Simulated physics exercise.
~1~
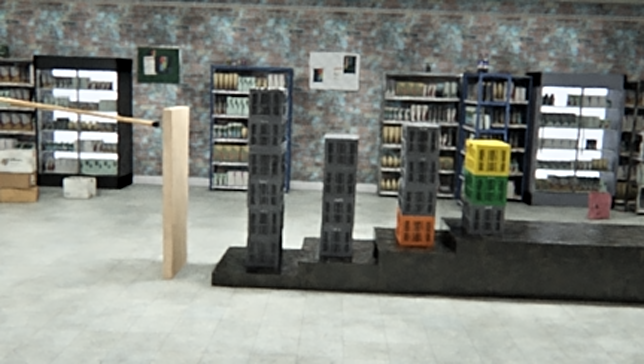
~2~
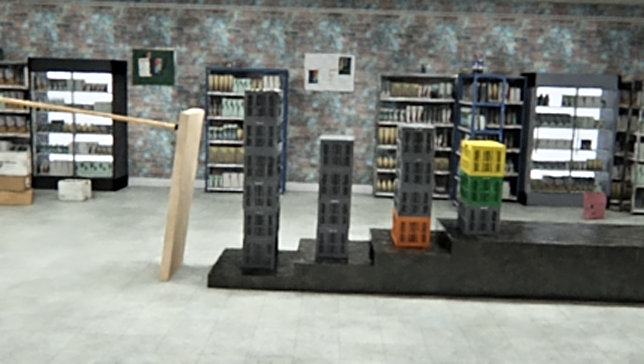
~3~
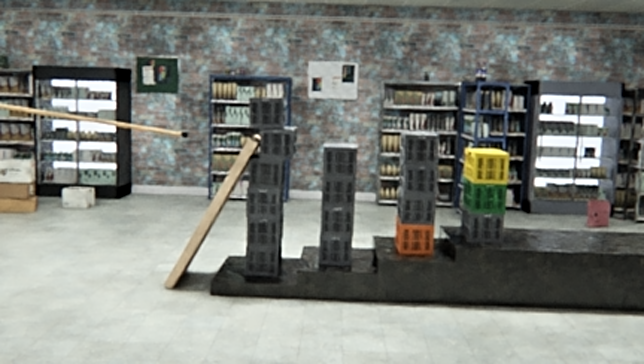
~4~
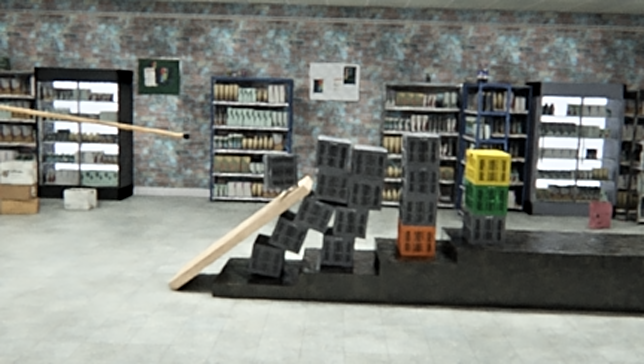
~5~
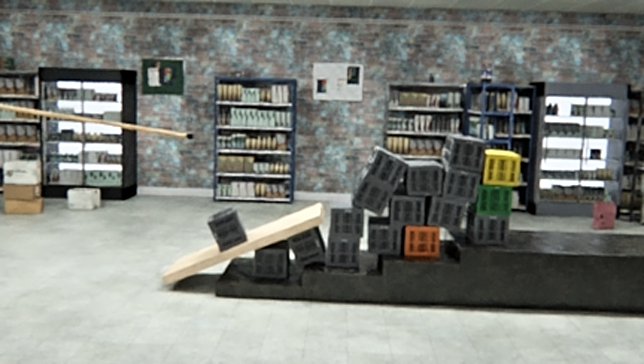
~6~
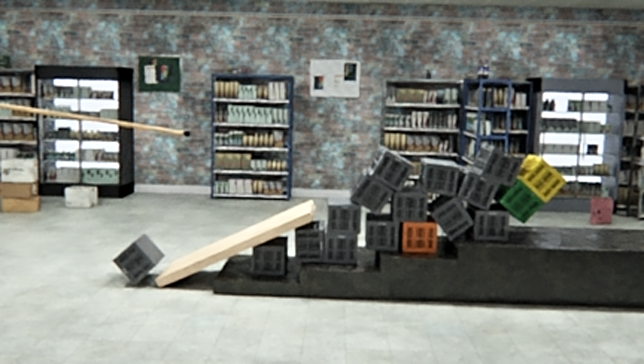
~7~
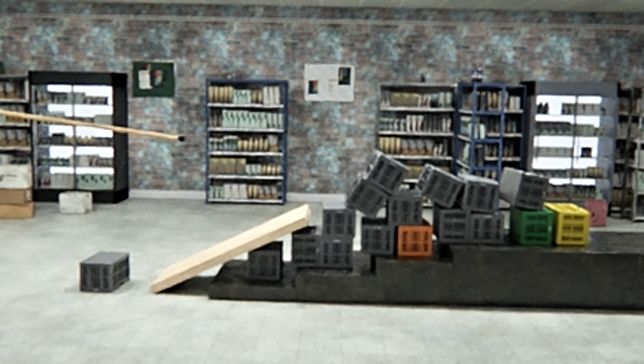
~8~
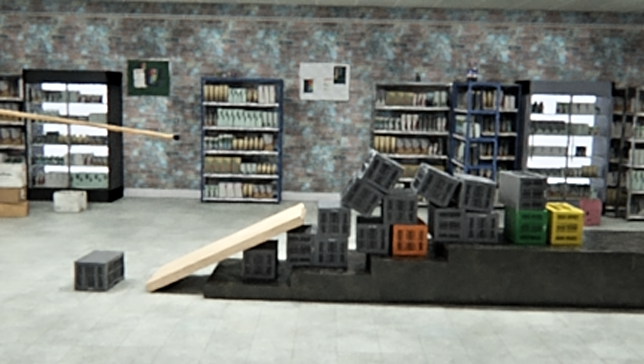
In a storeroom, a pole topples a board into stacked crates, which collapse rightward in turn.
